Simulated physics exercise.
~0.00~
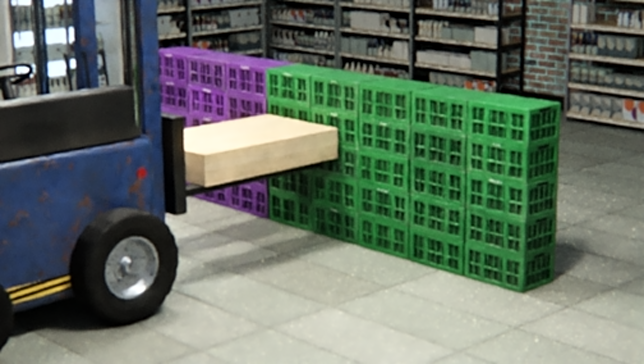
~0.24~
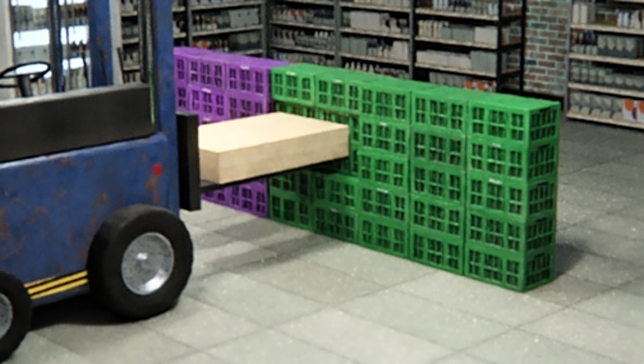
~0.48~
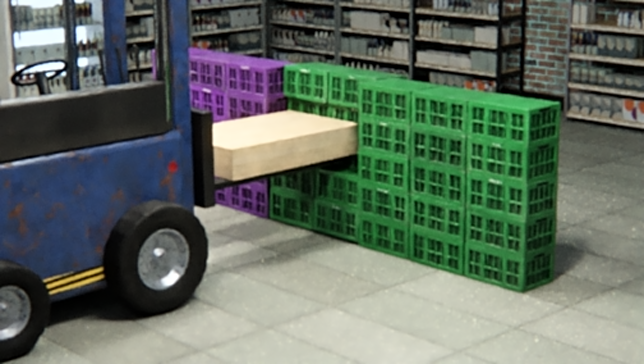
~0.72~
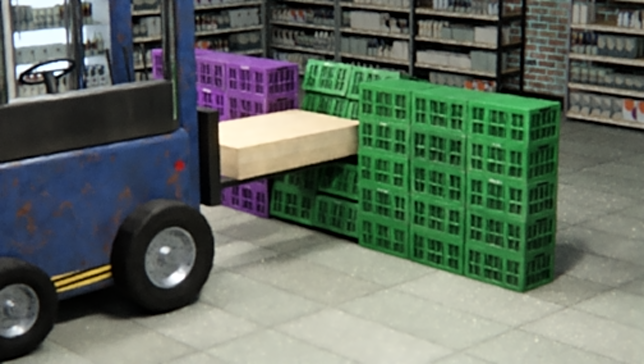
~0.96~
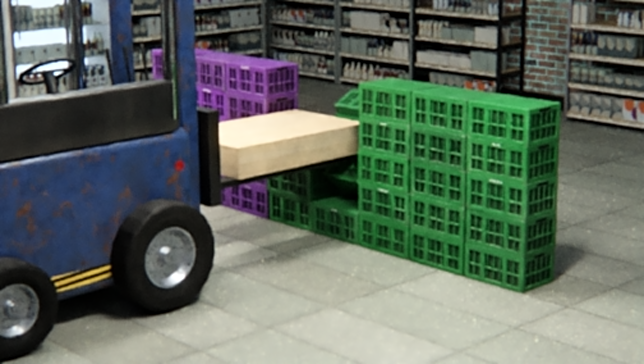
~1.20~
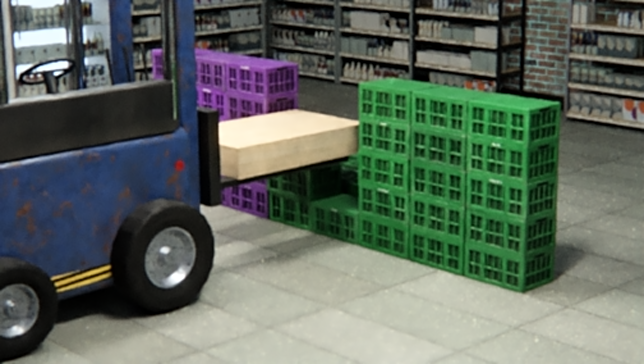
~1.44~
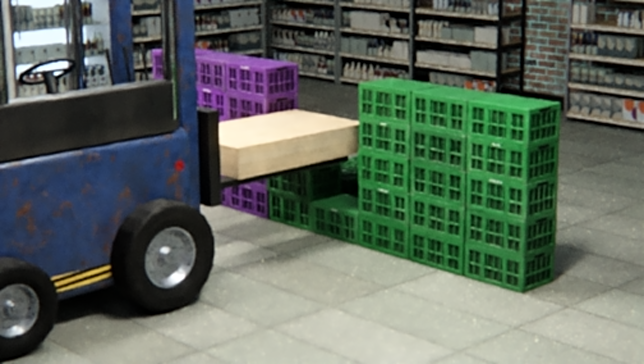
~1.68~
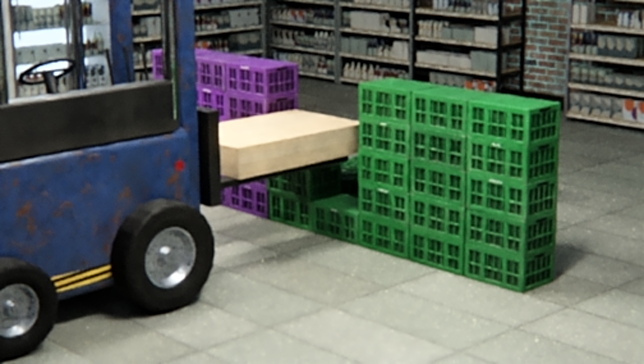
In the video, a blue forklift carrying a pale box on raised forks moves right into a wall of stacked purple and green crates, pushing green ones back until they topple behind, then stops, leaving a gap while the purple crates and right-hand green stacks stay standing.
